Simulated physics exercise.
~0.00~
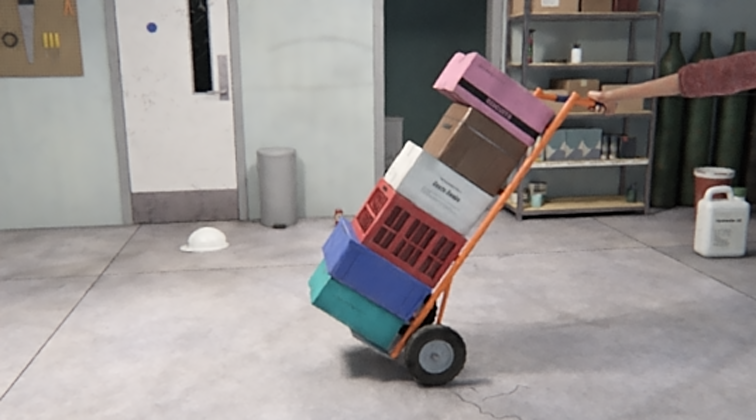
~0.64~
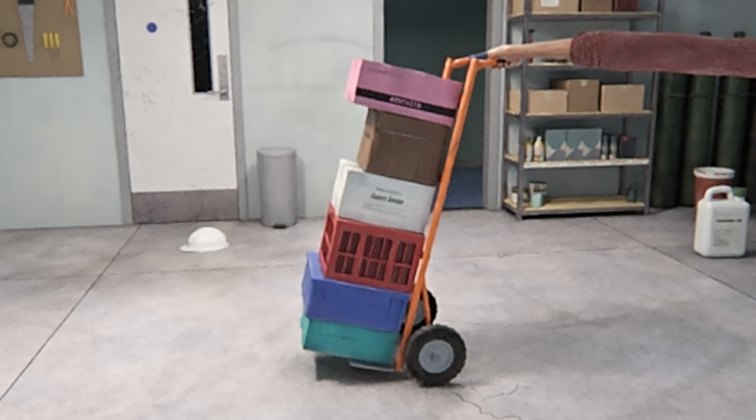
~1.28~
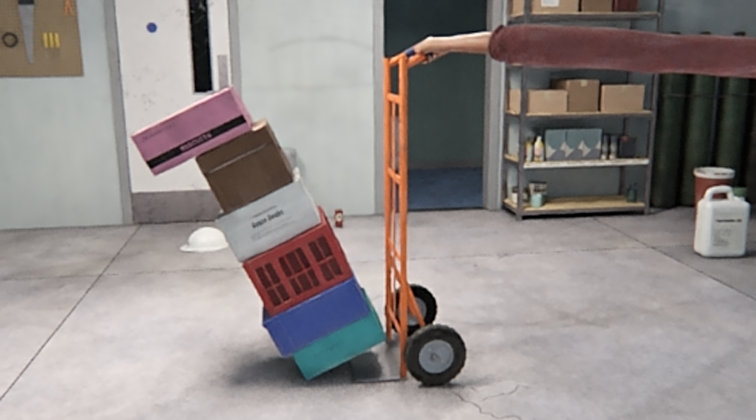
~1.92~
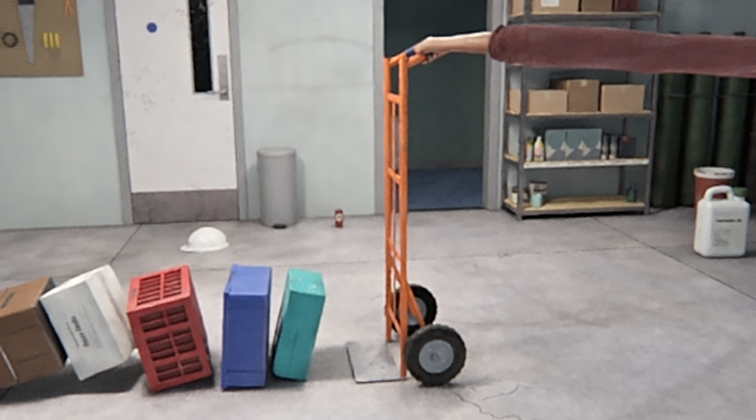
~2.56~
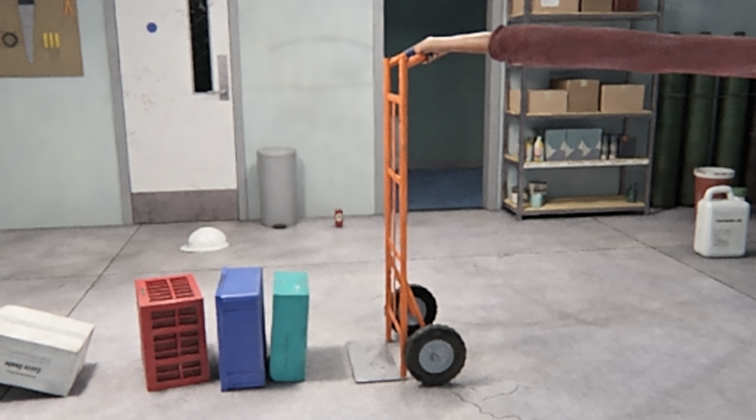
In a workshop, a hand swung a tilted orange sack truck upright until it stopped, and its tall stack of boxes and a red crate toppled off to the left, leaving the crate, blue tote and turquoise box standing on end in a row.
